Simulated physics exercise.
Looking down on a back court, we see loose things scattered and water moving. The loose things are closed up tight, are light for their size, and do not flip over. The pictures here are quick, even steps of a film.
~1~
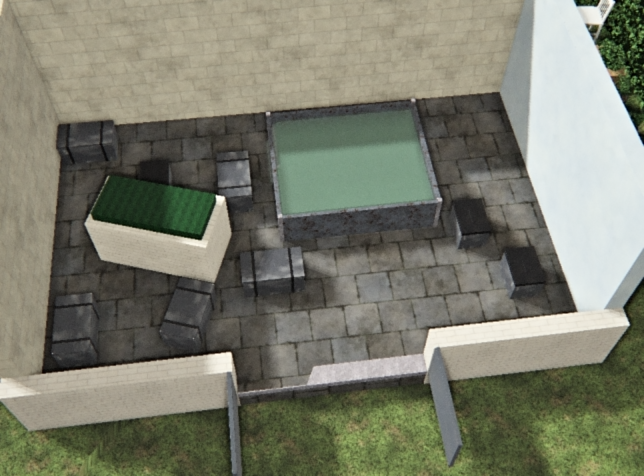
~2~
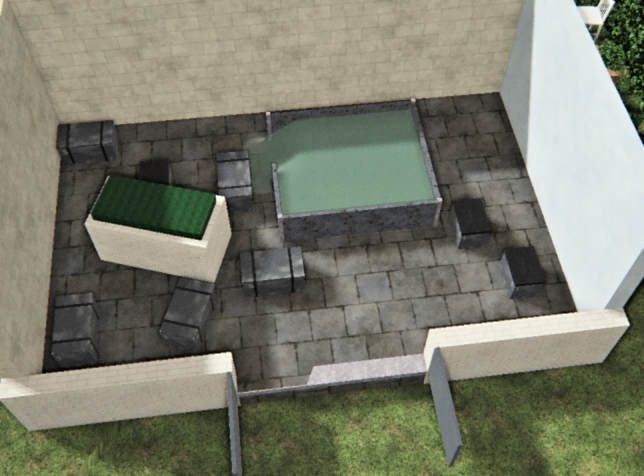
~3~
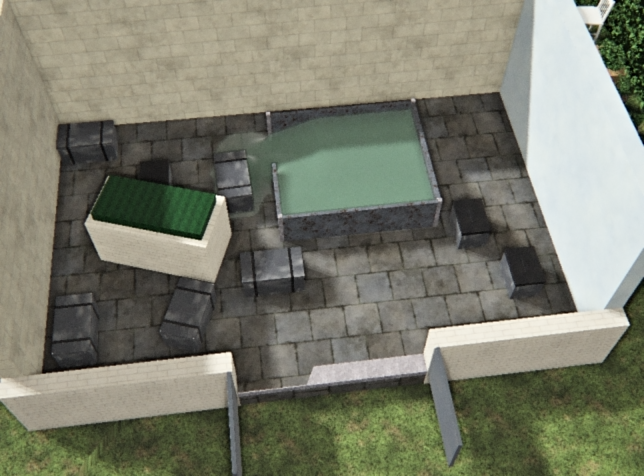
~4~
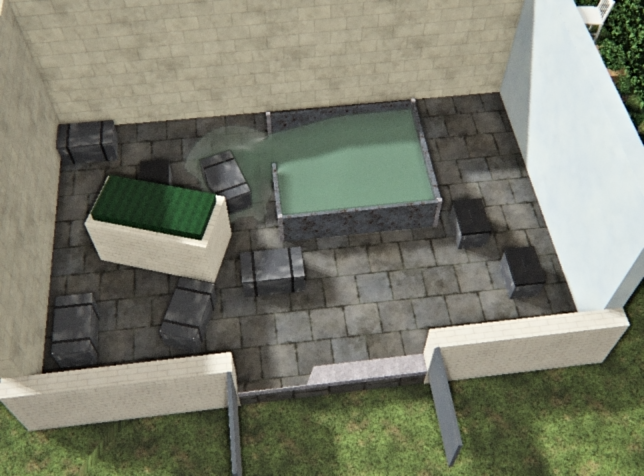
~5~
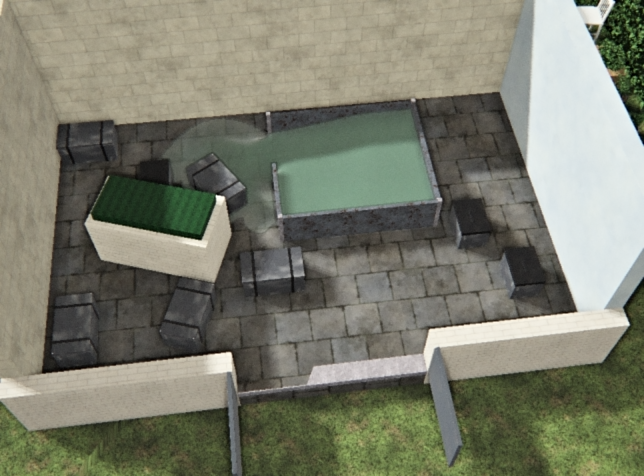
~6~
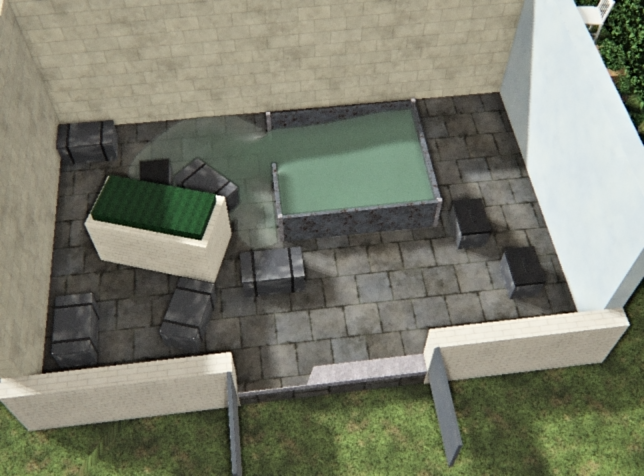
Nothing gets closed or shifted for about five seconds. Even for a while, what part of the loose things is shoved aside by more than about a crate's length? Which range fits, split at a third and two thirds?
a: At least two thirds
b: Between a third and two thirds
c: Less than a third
Answer: B.
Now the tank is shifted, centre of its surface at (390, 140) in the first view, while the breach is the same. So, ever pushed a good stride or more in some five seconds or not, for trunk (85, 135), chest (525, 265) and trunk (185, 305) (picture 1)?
The three, one by one: Past that mark, short of that and short of that.
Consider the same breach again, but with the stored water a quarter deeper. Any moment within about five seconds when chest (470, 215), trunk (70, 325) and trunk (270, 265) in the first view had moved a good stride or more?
Item by item: Missed the mark, then cleared the mark, then missed the mark.
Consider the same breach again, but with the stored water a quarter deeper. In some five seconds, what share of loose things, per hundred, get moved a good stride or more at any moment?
I'd put it near 60 percent.
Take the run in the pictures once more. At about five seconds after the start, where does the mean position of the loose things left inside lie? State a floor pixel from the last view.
The remaining things centre around (247, 276).
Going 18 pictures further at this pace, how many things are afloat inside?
My count is 2.
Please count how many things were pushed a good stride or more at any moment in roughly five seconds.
4.
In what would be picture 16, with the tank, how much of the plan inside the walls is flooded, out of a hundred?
Roughly 35 in a hundred.
A moment on, 1 of 8 are well off their spots; 0 afloat.
Next, 2 of 8 are well off their spots; 1 afloat.
Later, 2 of 8 are well off their spots; 2 afloat.
In the end, 4 of 8 are well off their spots, and 4 have been at some point; 3 afloat.
